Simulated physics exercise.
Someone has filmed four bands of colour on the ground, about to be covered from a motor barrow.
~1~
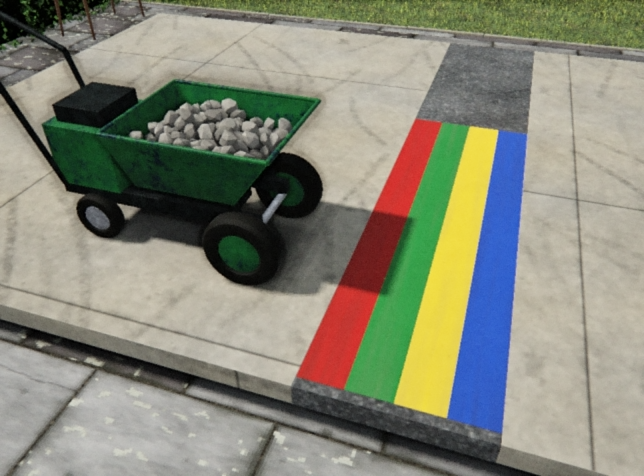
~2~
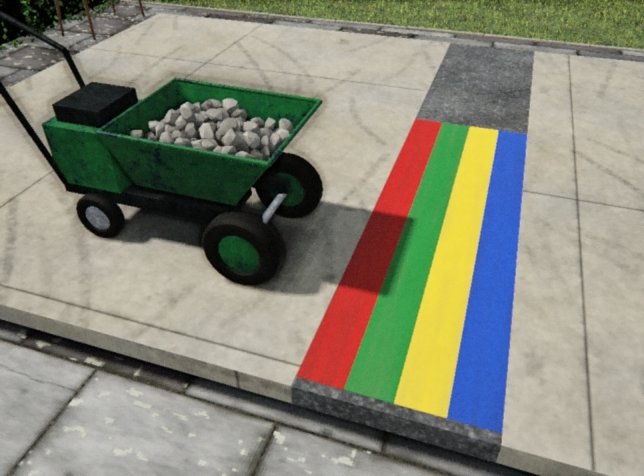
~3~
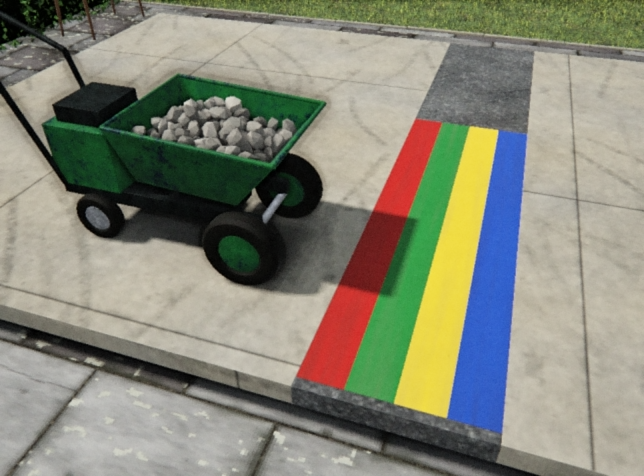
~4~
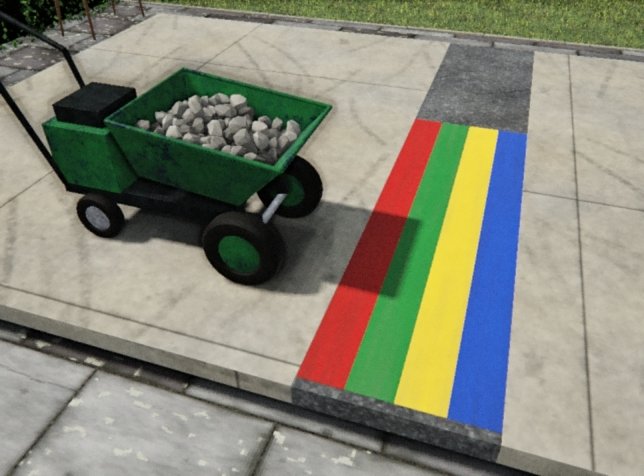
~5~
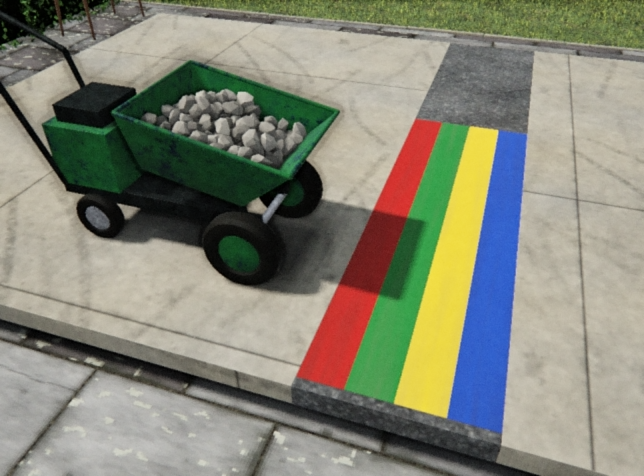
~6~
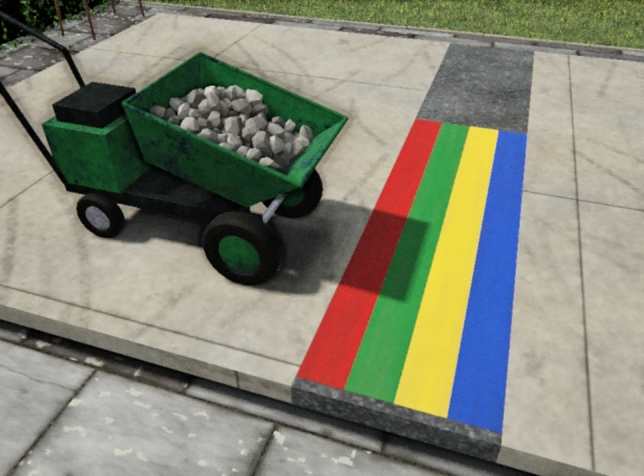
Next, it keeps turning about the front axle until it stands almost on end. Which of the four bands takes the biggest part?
The green one gets the largest share.
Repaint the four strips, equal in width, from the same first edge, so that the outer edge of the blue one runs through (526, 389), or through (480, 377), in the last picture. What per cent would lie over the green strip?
First some 30, then 30 per cent.
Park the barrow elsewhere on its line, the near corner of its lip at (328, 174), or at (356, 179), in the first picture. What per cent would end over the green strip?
First some 10, then 0 per cent.
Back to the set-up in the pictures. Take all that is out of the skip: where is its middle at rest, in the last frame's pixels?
At about (415, 273).
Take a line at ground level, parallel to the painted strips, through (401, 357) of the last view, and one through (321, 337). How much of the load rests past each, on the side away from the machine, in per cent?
First some 30, then 80 per cent.
Soon, skip tipped steeply; all in the skip.
A while on, skip tipped right over; most in the skip; a small part over the red strip; a small part over the green strip.
Towards the end, skip tipped right over; about a quarter in the skip; a small part over the red strip; about a third over the green strip; about a quarter over the yellow strip; a small part over the blue strip; a stray few off the paint.
Finally, skip tipped right over; about a quarter in the skip; a small part over the red strip; about a third over the green strip; about a quarter over the yellow strip; a small part over the blue strip; a stray few off the paint.
